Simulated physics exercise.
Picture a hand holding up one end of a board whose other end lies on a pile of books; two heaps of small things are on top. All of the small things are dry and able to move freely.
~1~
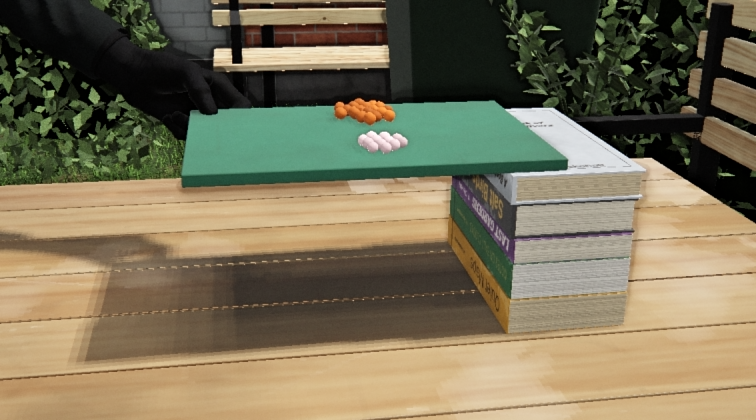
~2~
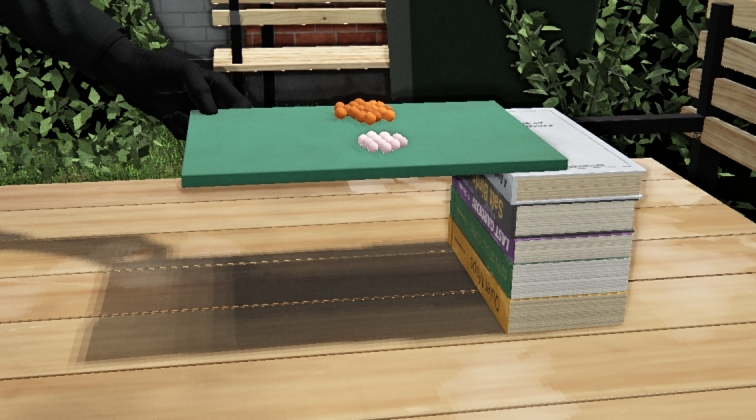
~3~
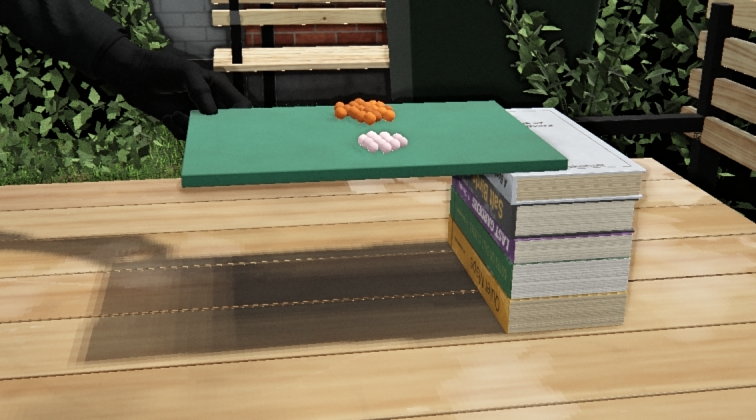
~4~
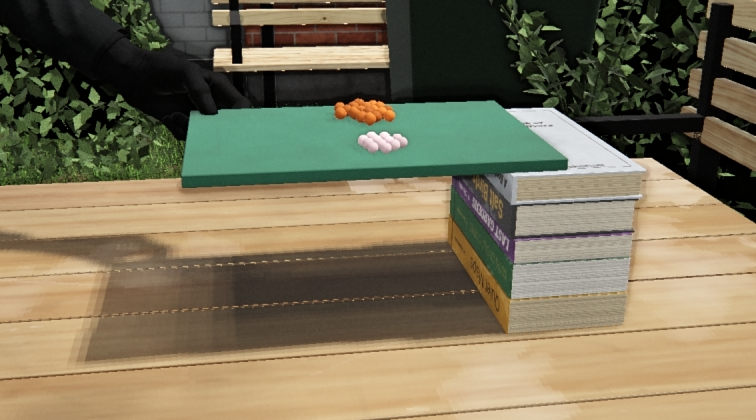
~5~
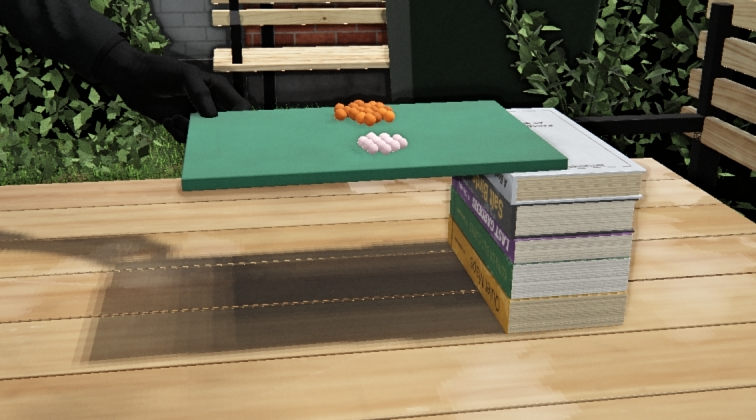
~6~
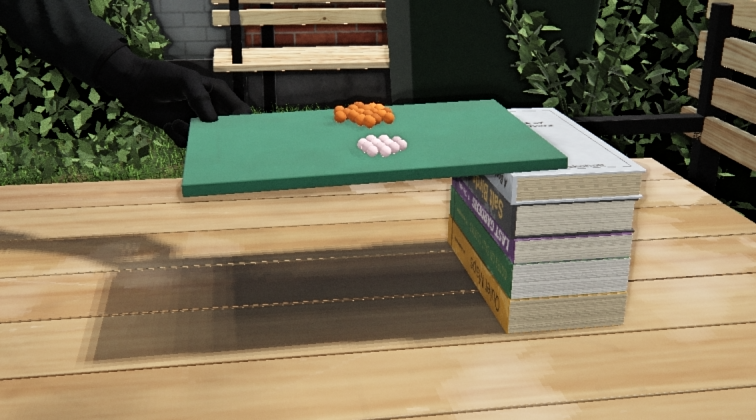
In the video, a black-gloved hand holds the left end of a green board resting on a stack of books, with small orange and pale pink pieces on top; the held end stays level, then lowers very slightly.
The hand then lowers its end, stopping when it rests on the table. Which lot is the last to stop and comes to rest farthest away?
Foreground group.
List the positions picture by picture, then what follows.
Held end of the board at (193, 178), level; book pile at (535, 150), tall, over half the board's length; front lot at (381, 144), a few sugar pearls; back lot at (360, 111), a few coated peanuts, in the first frame.
Held end of the board at (193, 178), level; back lot at (360, 111), in the second frame.
Held end of the board at (193, 178), level; front lot at (381, 144), in the third frame.
Held end of the board at (193, 178), level; back lot at (360, 111), in the fourth frame.
Held end of the board at (194, 181), down by 1°; front lot at (381, 146), in the fifth frame.
Held end of the board at (194, 187), down by 2°; book pile at (535, 150); front lot at (381, 148), not moving; back lot at (360, 114), not moving, in the sixth frame.
Then, 0.67 s after the last picture, board sloping at 19°; front lot all still on the board; back lot all still on the board.
Then, 1.25 s after the last picture, board sloping at 33°; front lot mostly up to a board's length out; back lot mostly less than half a board's length out.
Then, 1.75 s after the last picture, board resting at 34°; front lot mostly up to a board's length out; back lot mostly less than half a board's length out.
At rest, board resting at 34°; front lot mostly up to a board's length out, about a quarter gone off the table; back lot mostly less than half a board's length out; the front lot has gone farther.
